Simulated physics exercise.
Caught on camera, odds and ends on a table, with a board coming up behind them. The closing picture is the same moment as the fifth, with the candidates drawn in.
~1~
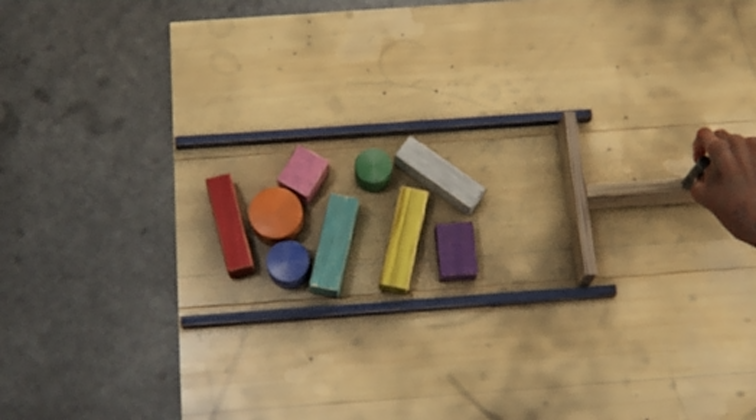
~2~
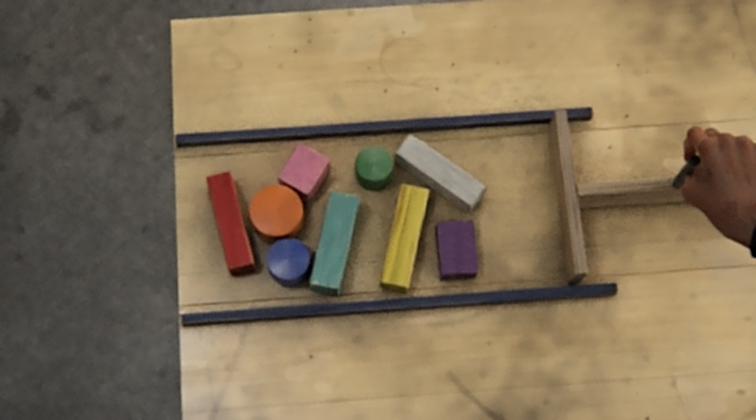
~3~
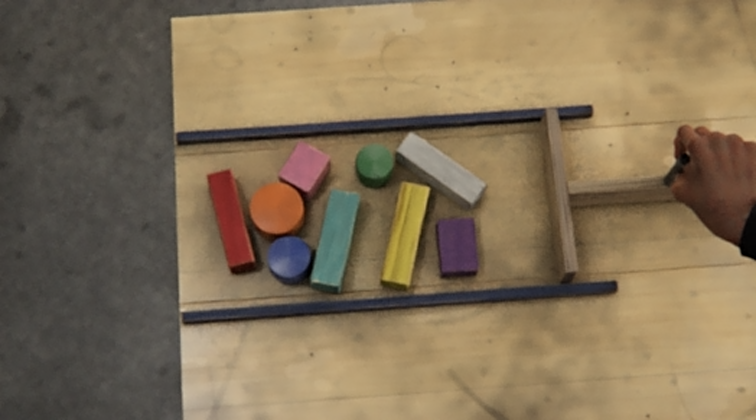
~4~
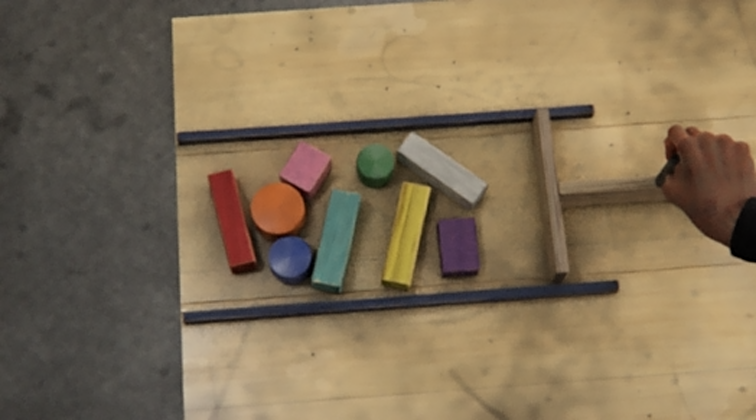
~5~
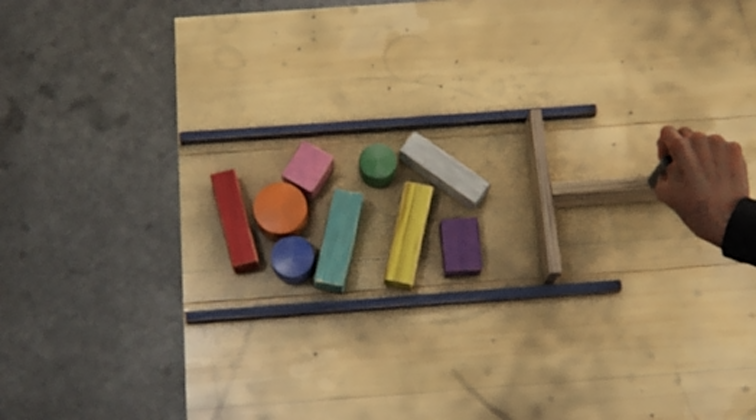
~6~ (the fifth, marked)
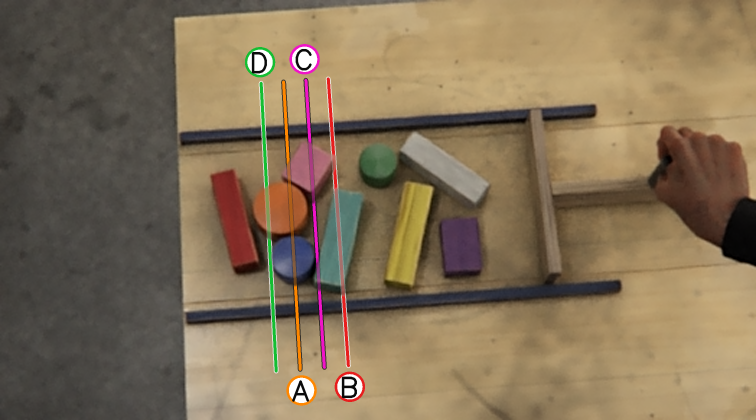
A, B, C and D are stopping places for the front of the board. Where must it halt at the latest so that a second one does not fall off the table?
It should halt at C.
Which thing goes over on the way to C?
It is the red stick.
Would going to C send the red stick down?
Yes.
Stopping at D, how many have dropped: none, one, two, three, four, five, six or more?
In all, three.
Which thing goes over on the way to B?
It is the red stick.
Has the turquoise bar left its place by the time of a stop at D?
Yes.
On the marked copy, A at (292, 220); B at (338, 217); C at (315, 219); D at (268, 222).
Following C. Soon after the start, board (464, 195); purple block (440, 248); white bar (418, 170).
Later, board (382, 201); red stick (214, 223); orange tin (254, 215).
In the end, board (319, 205); red stick over the edge; orange tin (191, 220); one fallen.
As for the rest, A drops three; B is within the limit but short; D drops three.
